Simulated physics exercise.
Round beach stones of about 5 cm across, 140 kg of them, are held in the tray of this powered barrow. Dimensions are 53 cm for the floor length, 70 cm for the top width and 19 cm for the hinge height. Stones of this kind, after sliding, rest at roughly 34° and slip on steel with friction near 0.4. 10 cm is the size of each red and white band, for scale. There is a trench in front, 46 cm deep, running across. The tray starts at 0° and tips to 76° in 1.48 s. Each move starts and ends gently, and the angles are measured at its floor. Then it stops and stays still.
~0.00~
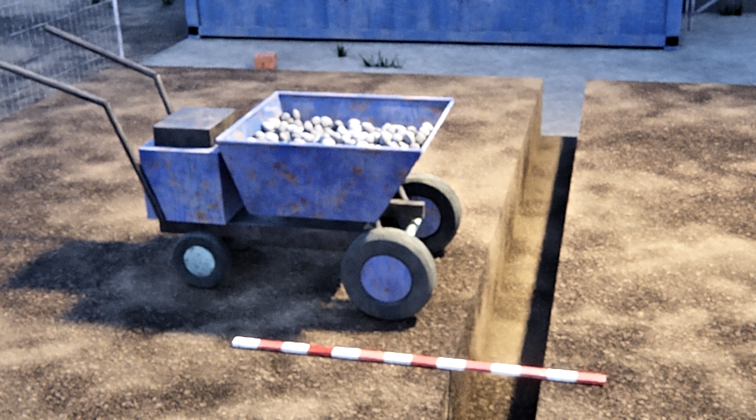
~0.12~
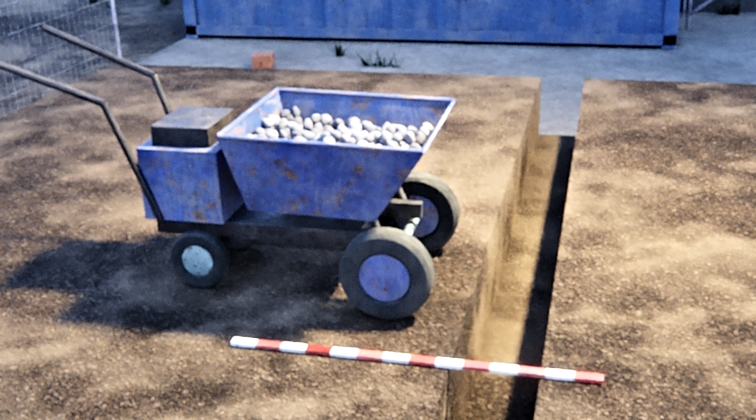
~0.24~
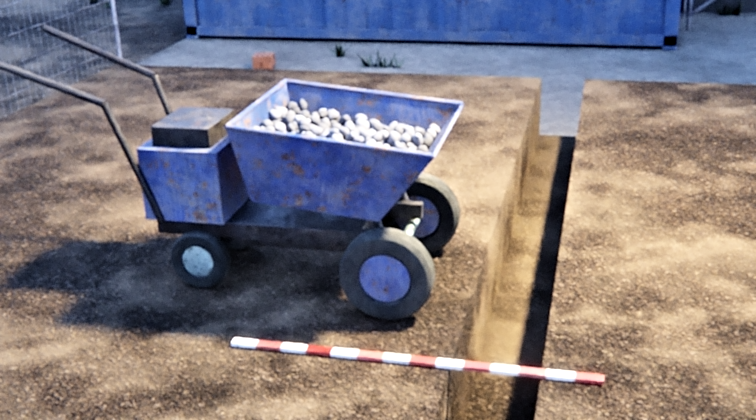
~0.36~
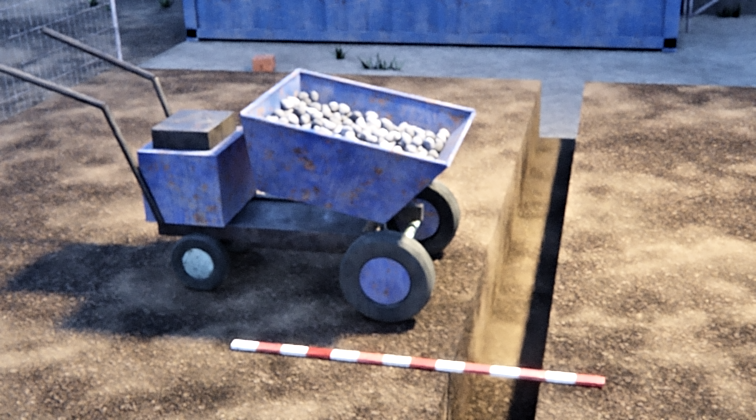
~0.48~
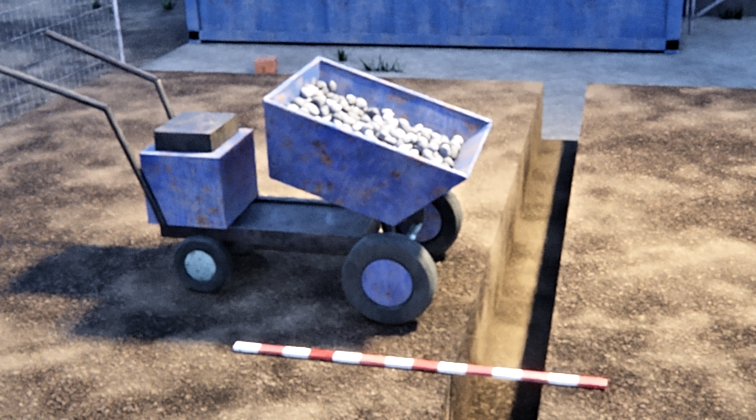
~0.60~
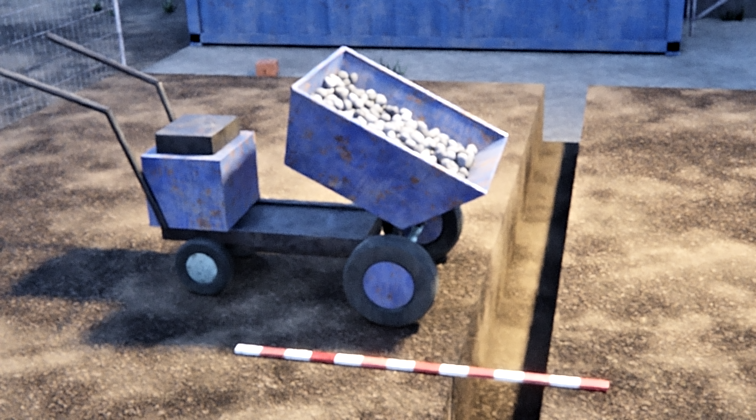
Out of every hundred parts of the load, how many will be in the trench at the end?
Close to 32 in every hundred.
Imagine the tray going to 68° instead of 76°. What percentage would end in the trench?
It would come to about 40 percent.
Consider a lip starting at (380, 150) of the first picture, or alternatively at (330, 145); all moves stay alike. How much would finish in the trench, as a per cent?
Roughly 70 per cent, then 100 per cent.
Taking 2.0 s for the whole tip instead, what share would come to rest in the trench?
Roughly 35% would finish there.
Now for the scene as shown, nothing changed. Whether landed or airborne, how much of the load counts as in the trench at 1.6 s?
I'd say near 5 per cent at that time.
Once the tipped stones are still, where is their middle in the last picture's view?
Centre estimate: Around (599, 299).
After 1.1 s the floor is at 64°; 100 % in the tray; the foremost stones are at (545, 250).
After 1.6 s the floor is at 76°; 44 % in the tray, 5 % in the trench, 51 % past the trench; the foremost stones are at (721, 300).
After 1.9 s the floor is at 76°; 16 % in the tray, 14 % in the trench, 70 % past the trench; the foremost stones are past the picture's edge.
After 3.9 s the floor is at 76°; 0 % in the tray, 32 % in the trench, 68 % past the trench; the foremost stones are past the picture's edge.
